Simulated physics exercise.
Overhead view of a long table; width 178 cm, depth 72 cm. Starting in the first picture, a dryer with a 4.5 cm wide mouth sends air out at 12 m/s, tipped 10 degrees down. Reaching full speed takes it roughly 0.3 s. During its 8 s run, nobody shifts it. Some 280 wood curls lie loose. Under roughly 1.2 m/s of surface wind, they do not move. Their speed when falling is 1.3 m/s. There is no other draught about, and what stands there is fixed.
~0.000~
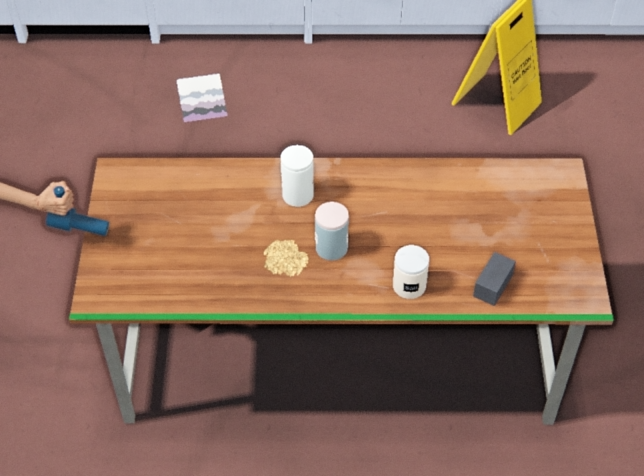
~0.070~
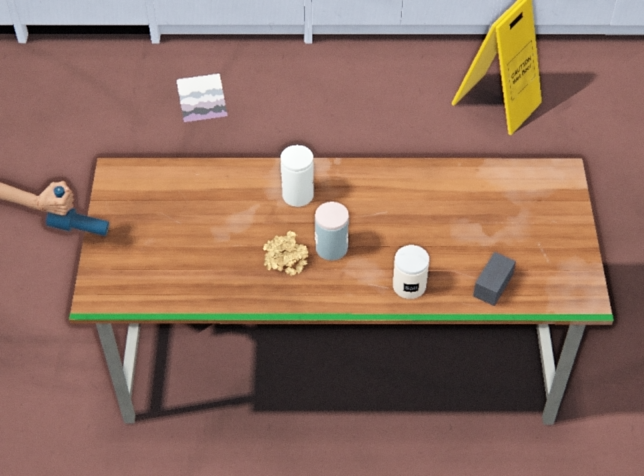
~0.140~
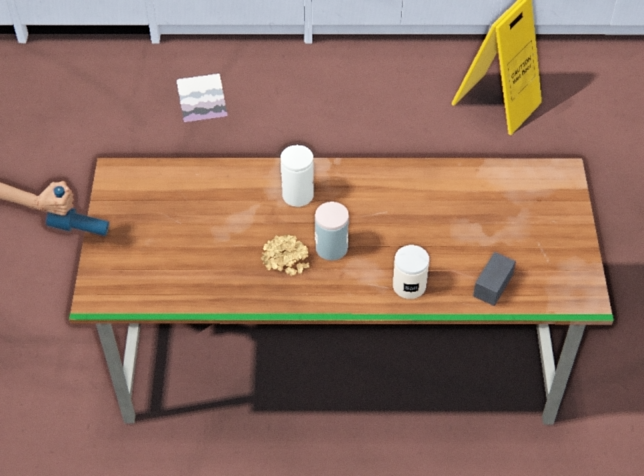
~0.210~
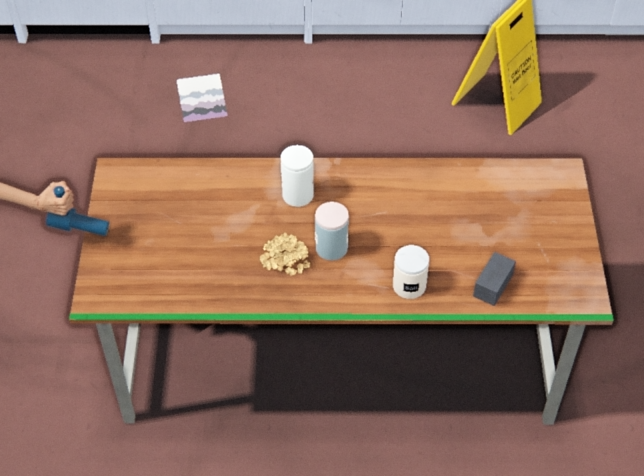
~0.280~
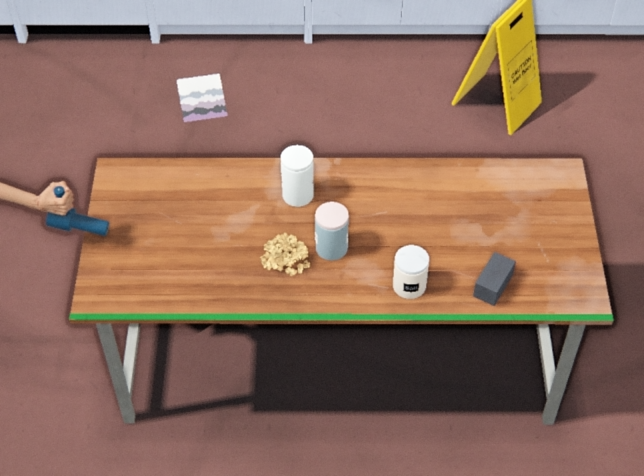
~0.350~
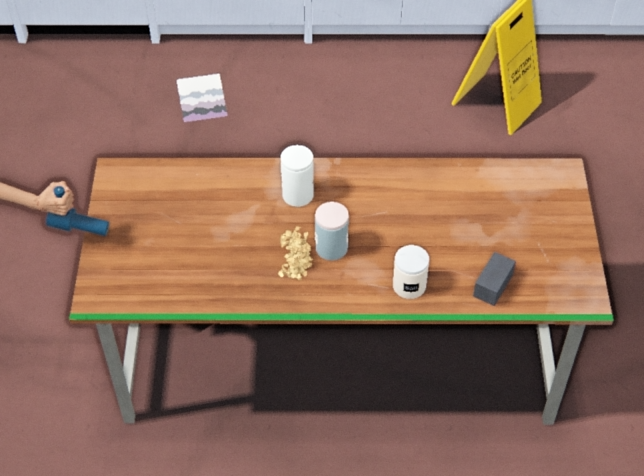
A small pile of pale wood curls sat almost still on a long wooden table while a hand held a blue dryer at the left end, then most of them shifted slightly right, toward the jars.
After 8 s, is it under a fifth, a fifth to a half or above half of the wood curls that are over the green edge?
The share ends up somewhere from one in five to half.
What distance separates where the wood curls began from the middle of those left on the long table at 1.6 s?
It works out to close to 55 cm.
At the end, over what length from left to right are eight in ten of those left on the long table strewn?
Looks like some 50 cm to me.
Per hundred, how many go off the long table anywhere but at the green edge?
10 %.
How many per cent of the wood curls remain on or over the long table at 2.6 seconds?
Roughly 60 per cent.
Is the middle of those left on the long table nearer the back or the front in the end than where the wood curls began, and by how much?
Rearward, by about 35 cm.
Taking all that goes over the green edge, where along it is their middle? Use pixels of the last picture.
Midpoint of crossings, approx. (430, 320).
After 1.6 s, 35 % are over the green edge; the middle of those still in play is near (415, 188); 57 % have settled or left.
After 2.6 s, 35 % are over the green edge; the middle of those still in play is near (415, 188); 65 % have settled or left.
After 4.4 s, 35 % are over the green edge; the middle of those still in play is near (415, 188); 69 % have settled or left.
After 8.0 s, at the end, 35 % are over the green edge; the middle of those still in play is near (416, 188).
